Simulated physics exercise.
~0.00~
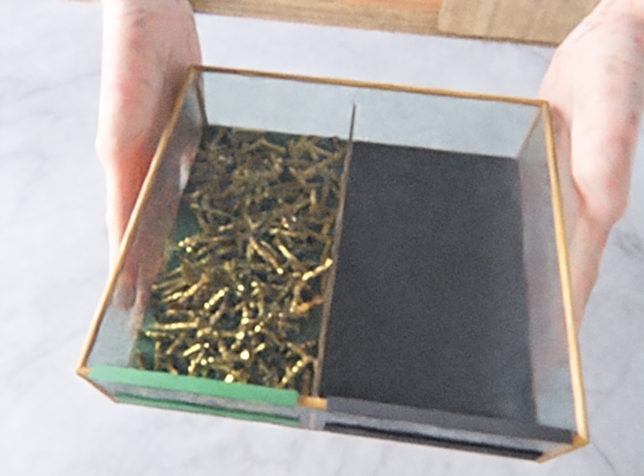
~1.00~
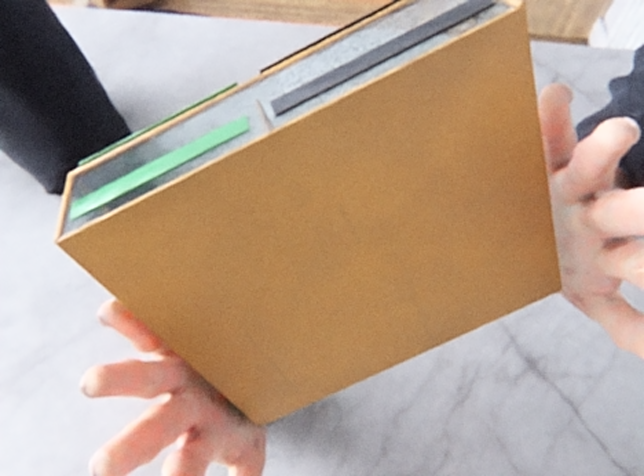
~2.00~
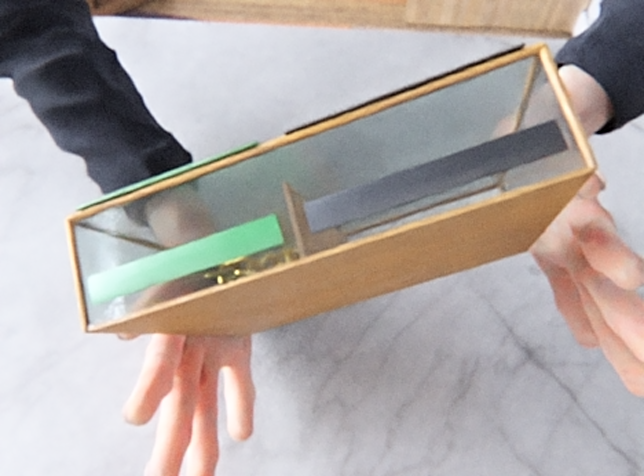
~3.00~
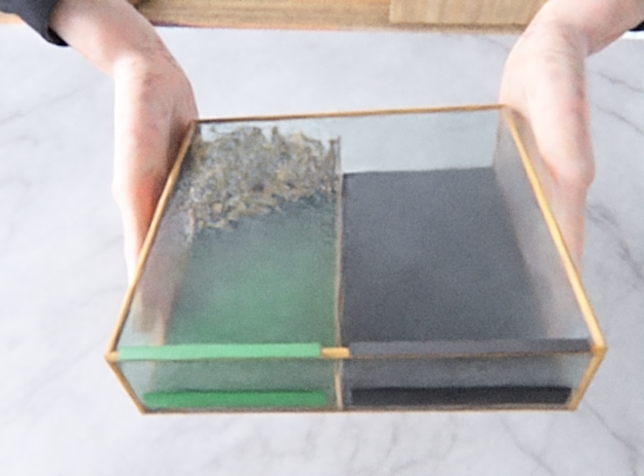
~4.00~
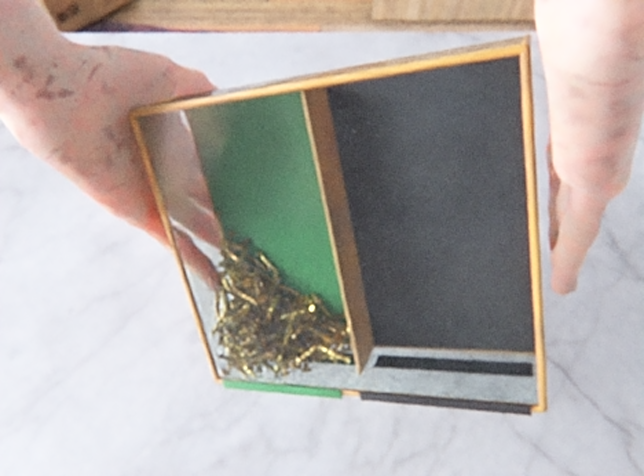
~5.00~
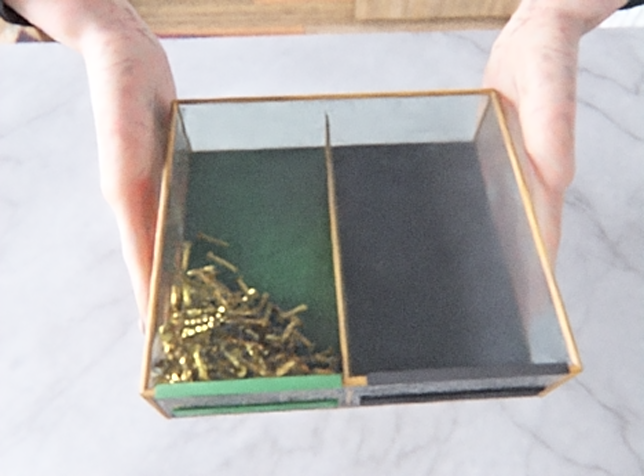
A clear-lidded box tips steeply in two hands and levels, its brass-coloured screws staying on green.
